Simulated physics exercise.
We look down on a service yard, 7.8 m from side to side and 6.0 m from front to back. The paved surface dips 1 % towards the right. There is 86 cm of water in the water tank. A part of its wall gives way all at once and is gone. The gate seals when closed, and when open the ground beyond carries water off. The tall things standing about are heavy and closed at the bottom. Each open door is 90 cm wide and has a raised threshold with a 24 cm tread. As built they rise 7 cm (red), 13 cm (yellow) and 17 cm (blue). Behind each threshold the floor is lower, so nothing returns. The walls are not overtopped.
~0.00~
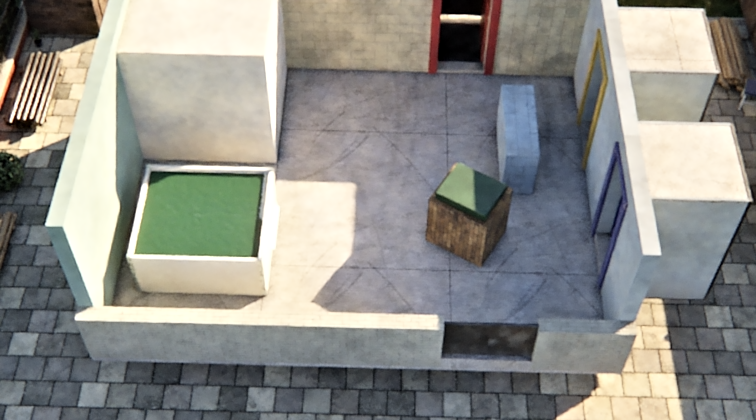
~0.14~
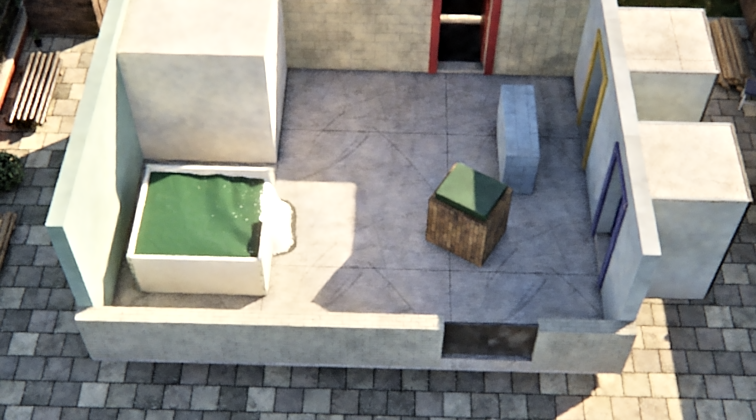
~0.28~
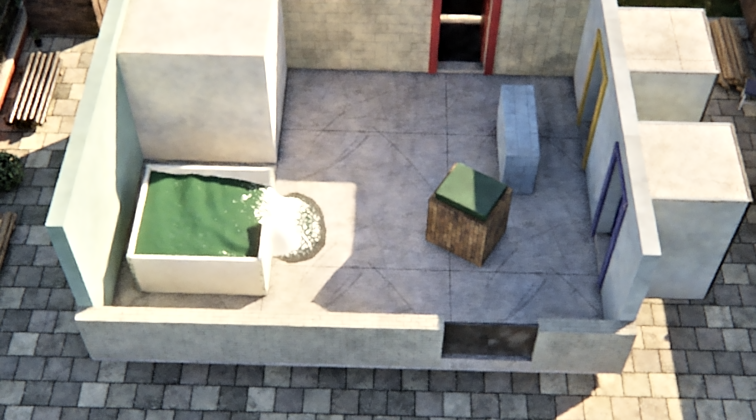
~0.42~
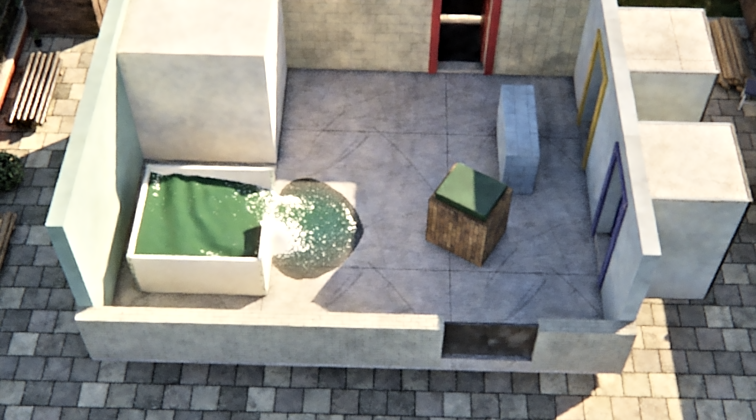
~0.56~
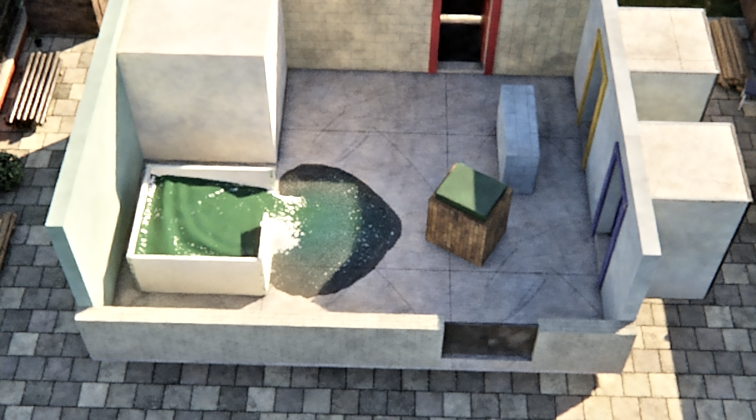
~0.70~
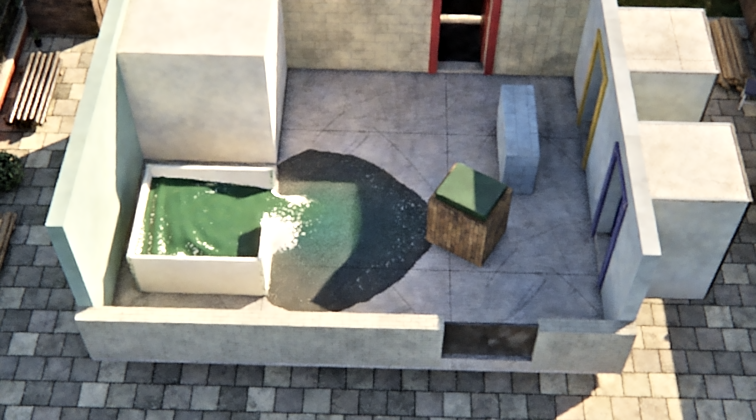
Green water bursts through the right side of a white-walled tank in a walled yard, foaming at the gap, then fans out across the paved floor to the right as a widening dark sheet, nearing a green-topped wooden crate.
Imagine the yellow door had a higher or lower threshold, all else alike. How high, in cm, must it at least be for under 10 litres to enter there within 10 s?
Some 18 cm above the ground.
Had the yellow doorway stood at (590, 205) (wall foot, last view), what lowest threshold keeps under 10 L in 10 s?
About 15 cm.
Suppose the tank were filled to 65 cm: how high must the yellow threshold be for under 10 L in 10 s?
About 13.5 cm.
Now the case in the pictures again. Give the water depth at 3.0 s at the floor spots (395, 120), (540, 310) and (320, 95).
In that order: 2, 4 and 1 cm.
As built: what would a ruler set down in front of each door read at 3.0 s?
In cm: Red 25, yellow 0, blue 11.
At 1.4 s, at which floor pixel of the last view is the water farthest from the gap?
Near (542, 290).
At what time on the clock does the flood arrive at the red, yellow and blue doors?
Red 2.0 s, yellow 3.2 s, blue 2.6 s.
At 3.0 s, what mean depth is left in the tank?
About 35 cm.
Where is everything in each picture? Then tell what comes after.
In the first frame, still water, 86 cm deep, in the water tank at (203, 214); the yellow door at (591, 105) is dry.
In the second frame, the gap is at (269, 213), the front 0.3 m out at (289, 248); the back of the water tank holds 86 cm.
In the third frame, the gap is at (270, 216), the front 0.8 m out at (319, 244); the back of the water tank holds 86 cm.
In the fourth frame, water pours out at (270, 217) and has run 1.5 m, to (359, 230); about 9 cm deep outside, 83 cm at the back.
In the fifth frame, the gap is at (270, 217), the front 2.1 m out at (395, 234); the back of the water tank holds 75 cm.
In the sixth frame, the gap is at (270, 217), the front 2.7 m out at a hidden place; the back of the water tank holds 74 cm; the yellow door at (591, 105), 5.8 m from the gap, is still 3.2 m from the nearest water.
After 1.4 s water covers 40 % of the floor, deepest (44 cm) near (281, 219); it has not reached the yellow door.
After 3.0 s water covers 60 % of the floor, deepest (36 cm) near (603, 330); it has not reached the yellow door.
After 10.0 s water covers 90 % of the floor, deepest (16 cm) near (605, 350); 12 cm at the yellow door, 60 litres in over its 13 cm threshold.
At the yellow door as built, the water arrived by 3.2 s and peaked near 21 cm at 5.4 s.
Run again over the same 10 s with other heights there, 43 litres in over 14.5 cm, 1 litre over 23 cm. The limit of 10 litres is kept from about 18 cm up.
